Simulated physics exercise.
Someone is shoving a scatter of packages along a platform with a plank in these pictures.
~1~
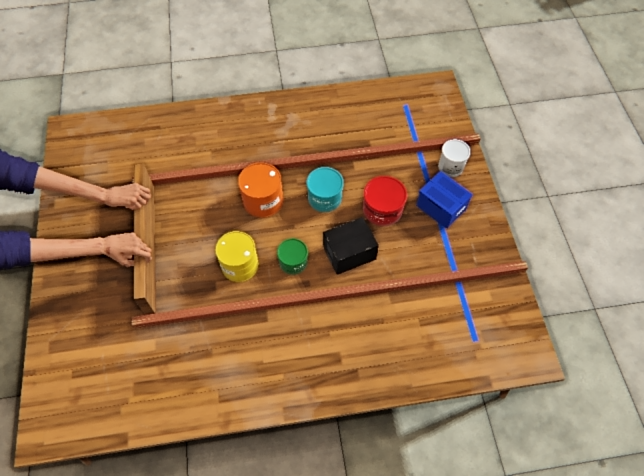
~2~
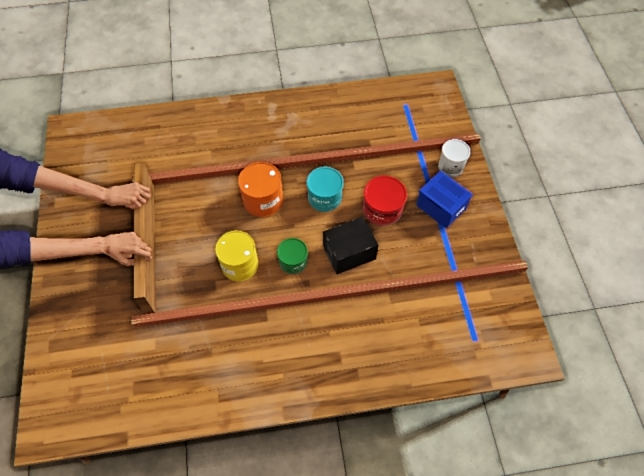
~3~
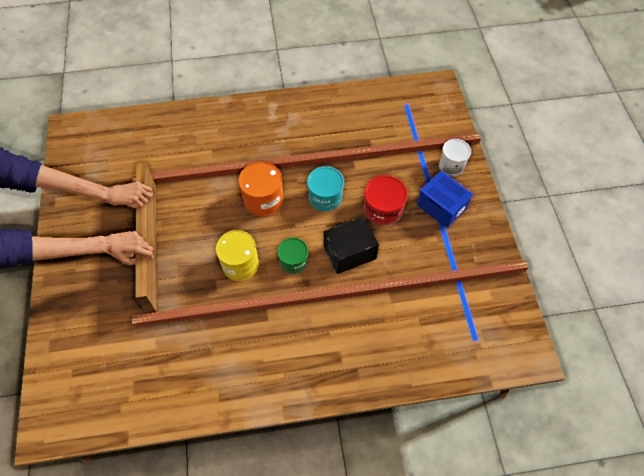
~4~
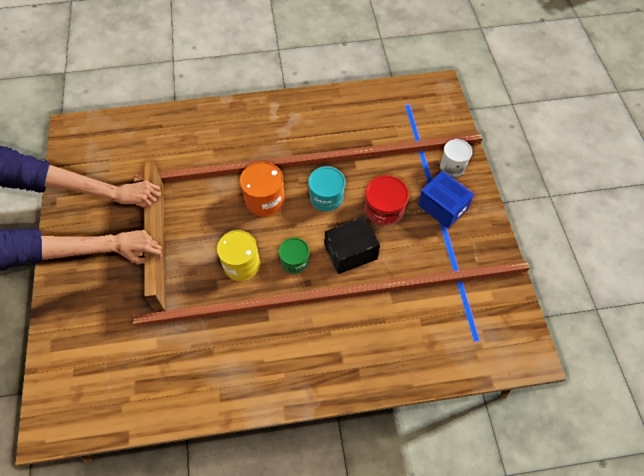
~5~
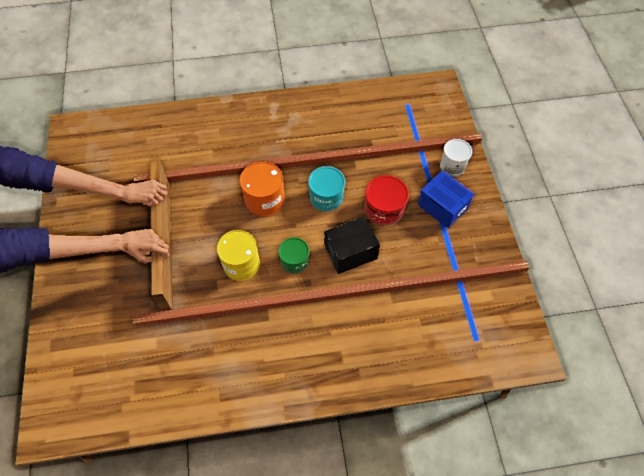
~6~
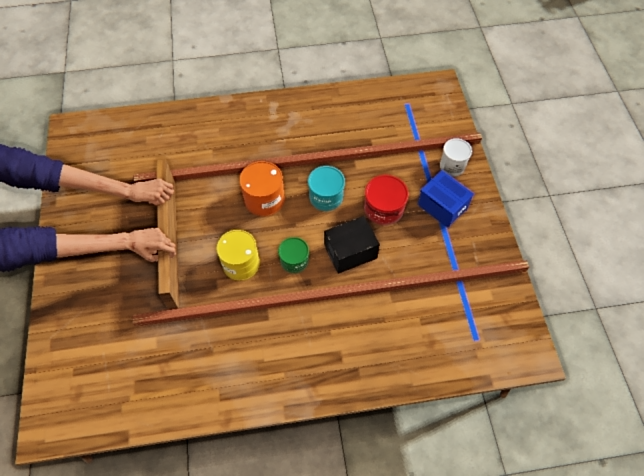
Two hands in dark blue sleeves grip a wooden plank at the left of a wooden table on grey floor tiles, seen from above at an angle. Between two reddish rails sit orange, teal and red containers above yellow and green ones and a black block, with a blue tote and white pail near blue tape at right. The hands slide the plank slightly rightward while everything else stays still.
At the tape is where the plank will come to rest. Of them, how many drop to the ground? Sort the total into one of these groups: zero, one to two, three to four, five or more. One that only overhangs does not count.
It goes in the group one to two.
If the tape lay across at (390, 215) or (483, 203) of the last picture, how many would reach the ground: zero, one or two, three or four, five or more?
First tape: No fall at all; second tape: At least five.
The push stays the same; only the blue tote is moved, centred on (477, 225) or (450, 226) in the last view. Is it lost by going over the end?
First it does not stay, second it does not stay.
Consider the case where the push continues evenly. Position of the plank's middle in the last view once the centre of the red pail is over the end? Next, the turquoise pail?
Roughly (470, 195); roughly (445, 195).
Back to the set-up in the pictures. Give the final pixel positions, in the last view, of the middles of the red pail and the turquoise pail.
The first comes to rest at (471, 191), and the second at (486, 164).
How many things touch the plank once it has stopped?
That comes to 3.
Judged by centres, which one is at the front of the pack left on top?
It's the turquoise pail that ends nearest.
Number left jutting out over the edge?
The count is 2.
Early on, none off yet; white pail at rest near (455, 158); blue tote at rest near (445, 200); red pail at rest near (385, 201).
A while later, none off yet; white pail at rest near (455, 158); blue tote travelled a little near (451, 199); red pail travelled about its own width near (414, 210).
Finally, the number that fall off is one or two; lost, blue tote and white pail.
